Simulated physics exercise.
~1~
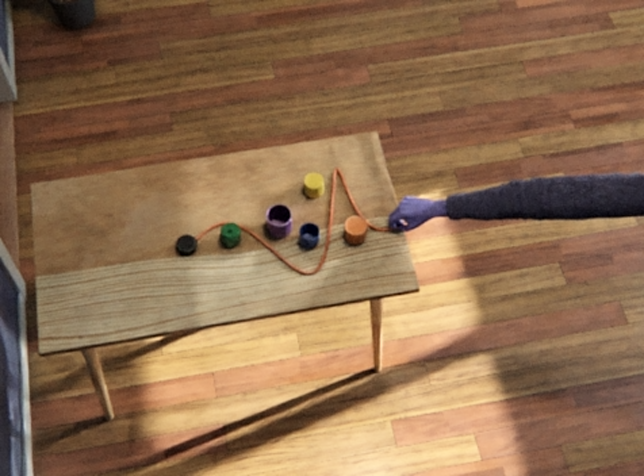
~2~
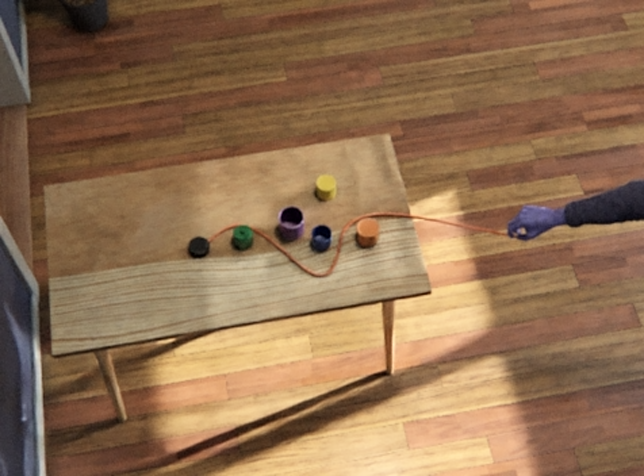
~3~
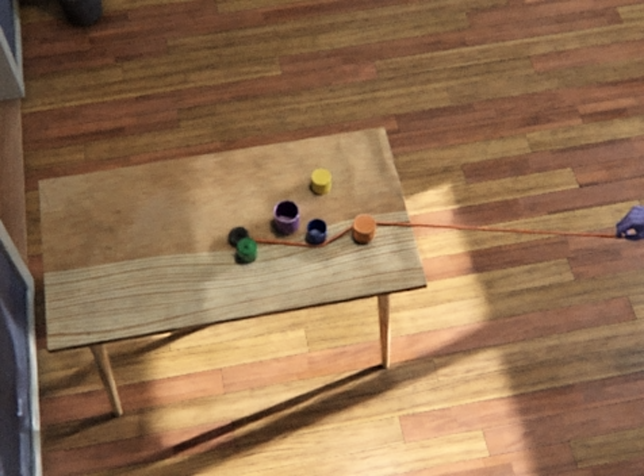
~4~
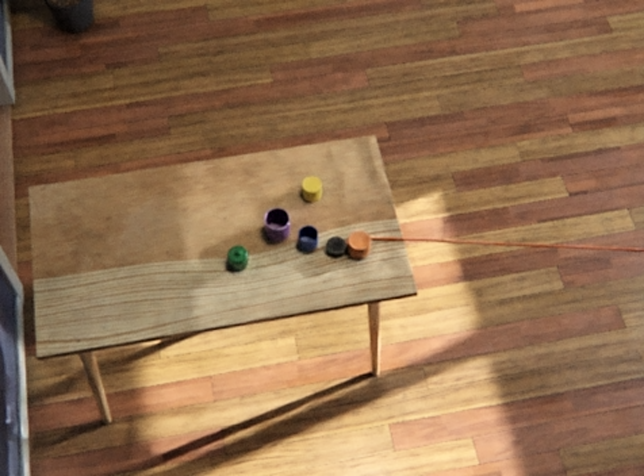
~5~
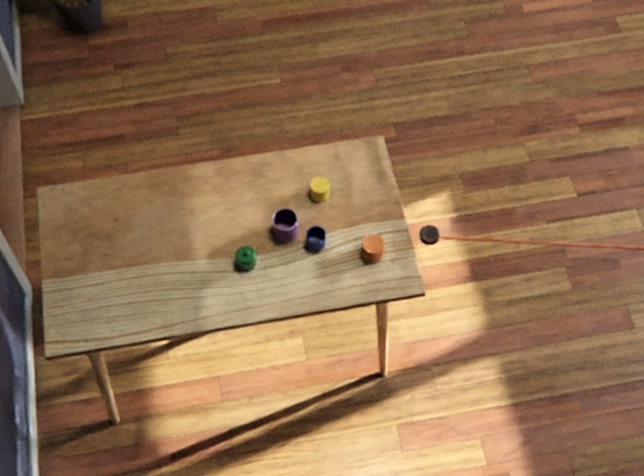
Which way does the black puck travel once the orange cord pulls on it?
It moves to the right, along the table and out past that end.
